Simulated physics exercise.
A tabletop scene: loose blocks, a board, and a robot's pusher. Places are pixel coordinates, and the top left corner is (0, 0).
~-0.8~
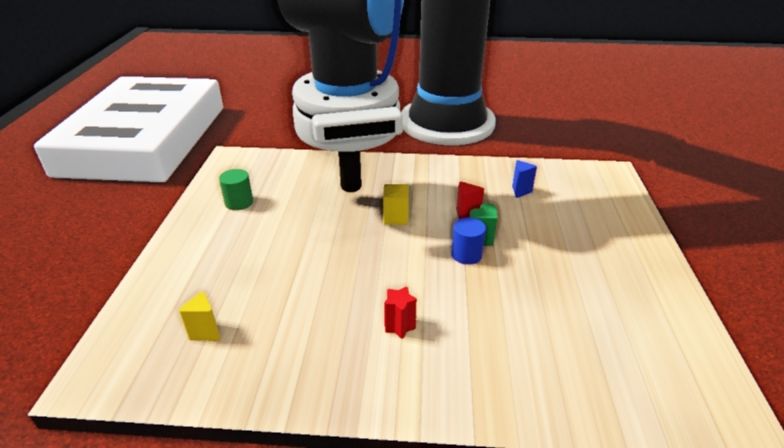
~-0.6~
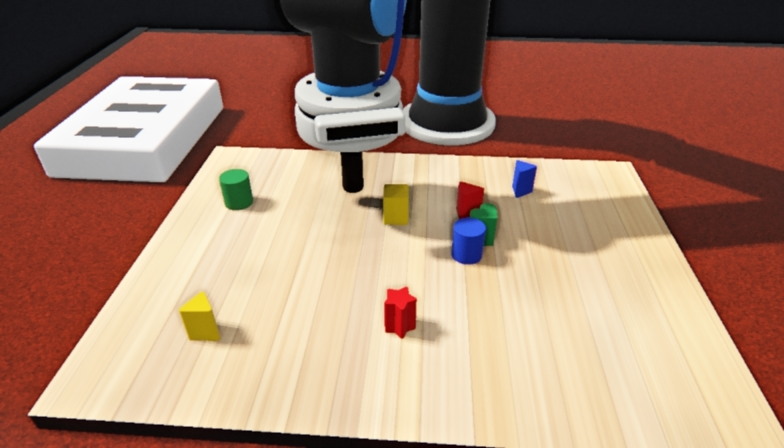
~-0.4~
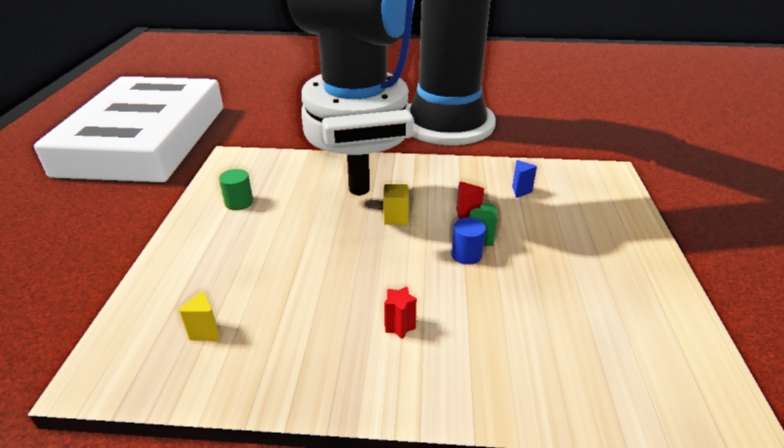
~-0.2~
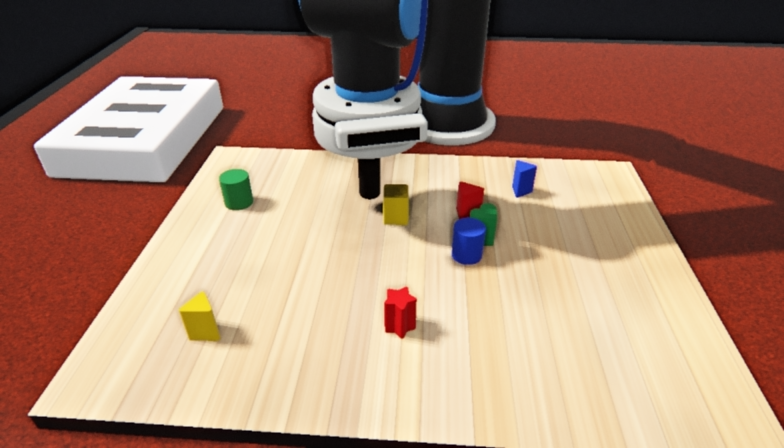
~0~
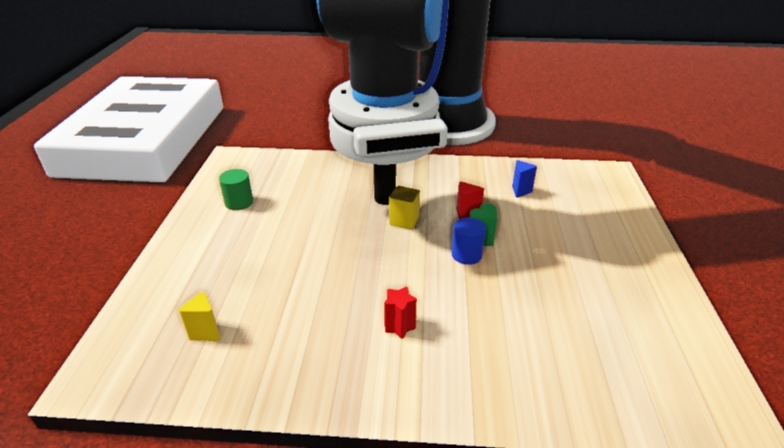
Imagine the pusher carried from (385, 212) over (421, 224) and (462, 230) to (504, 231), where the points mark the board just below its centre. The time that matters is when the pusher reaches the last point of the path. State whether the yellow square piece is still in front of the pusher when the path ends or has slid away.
Answer: Slipped away.
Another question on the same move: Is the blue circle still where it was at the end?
No, it doesn't check out.
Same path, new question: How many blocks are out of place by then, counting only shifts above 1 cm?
It displaces three or more.
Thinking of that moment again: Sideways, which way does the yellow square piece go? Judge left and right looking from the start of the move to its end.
Facing the way the path runs, start to end, you'll find the yellow square piece has shifted right.
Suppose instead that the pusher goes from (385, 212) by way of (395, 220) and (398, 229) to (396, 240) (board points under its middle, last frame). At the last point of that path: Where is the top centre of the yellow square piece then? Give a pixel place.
It should be at about (424, 202).
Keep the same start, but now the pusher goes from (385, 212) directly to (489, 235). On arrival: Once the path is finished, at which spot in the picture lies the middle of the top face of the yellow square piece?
I think it will end close to (446, 213).
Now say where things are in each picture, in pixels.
Pusher's lower end at (351, 188); yellow square piece at (396, 190); red triangle at (469, 188); blue circle at (470, 227); green heart-shaped block at (486, 211), in the first frame.
Pusher at (353, 189); blocks still, in the second frame.
Pusher at (360, 191); blocks still, in the third frame.
Pusher at (370, 195); blocks still, in the fourth frame.
Pusher at (385, 200); yellow square piece at (405, 193); red triangle at (469, 188); blue circle at (470, 227); green heart-shaped block at (486, 211), in the fifth frame.
The first path, step by step. One third of the way, pusher at (423, 212); yellow square piece at (441, 207), turned 35° clockwise.
Two thirds of the way, pusher at (463, 218); yellow square piece at (465, 218), turned 70° clockwise; blue circle at (478, 235); green heart-shaped block at (491, 212), turned 25° anticlockwise.
At the end, pusher at (506, 219); yellow square piece at (465, 218), turned 70° clockwise; red triangle still; blue circle at (478, 236); green heart-shaped block at (509, 216), turned 45° clockwise.
